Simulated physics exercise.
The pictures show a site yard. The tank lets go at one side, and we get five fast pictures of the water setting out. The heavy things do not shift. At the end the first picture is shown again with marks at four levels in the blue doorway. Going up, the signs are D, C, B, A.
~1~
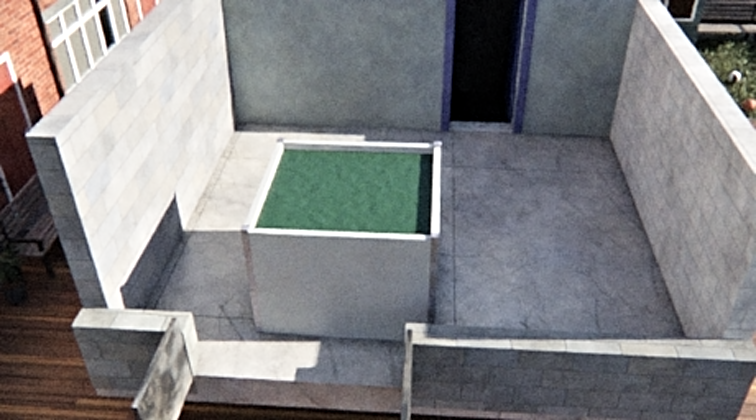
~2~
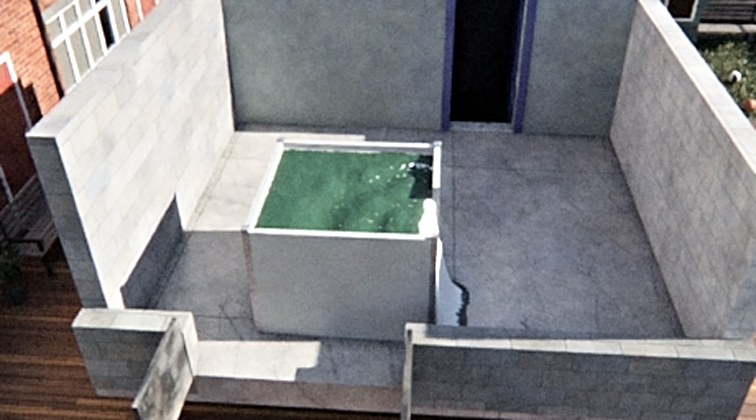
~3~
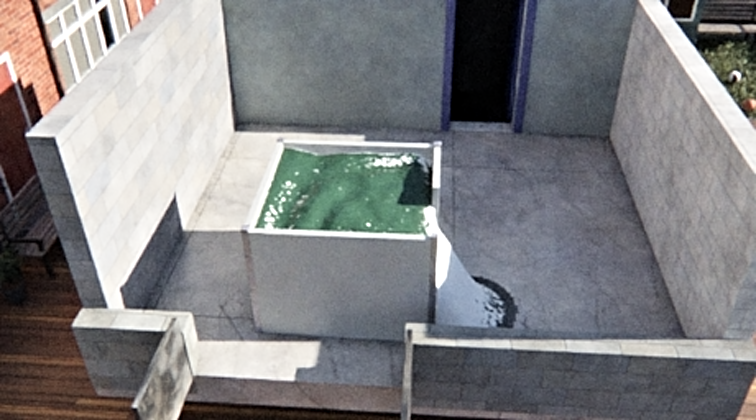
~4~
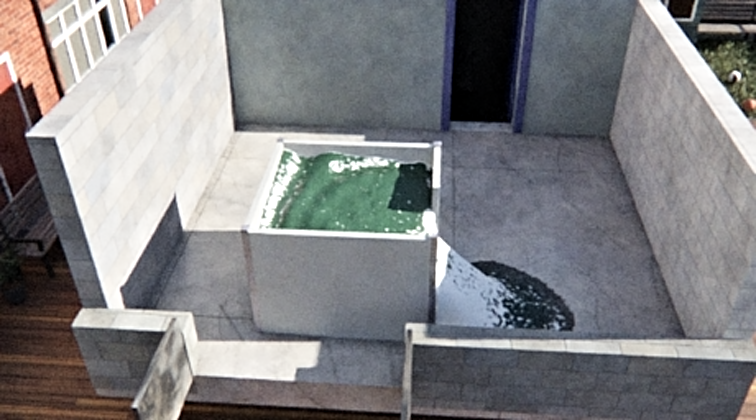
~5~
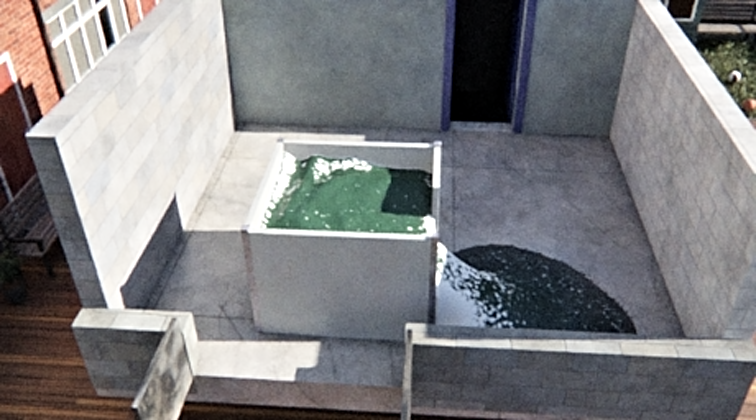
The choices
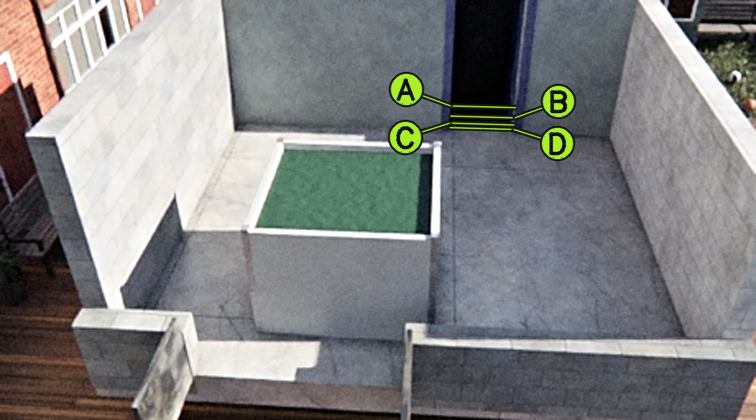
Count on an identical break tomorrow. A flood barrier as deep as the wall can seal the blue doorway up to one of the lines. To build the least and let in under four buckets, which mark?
It is B.
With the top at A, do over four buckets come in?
No.
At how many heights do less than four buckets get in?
Two.
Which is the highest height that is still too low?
The answer is C.
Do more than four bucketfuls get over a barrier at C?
Yes, it does.
On the marked copy, A at (483, 106); B at (482, 116); C at (481, 124); D at (481, 128); from the bottom up D, C, B, A.
With A, nothing gets over.
With B, a bucket or two gets in.
With C, about 10 bucketfuls get in.
With D, dozens of bucketfuls pour in.
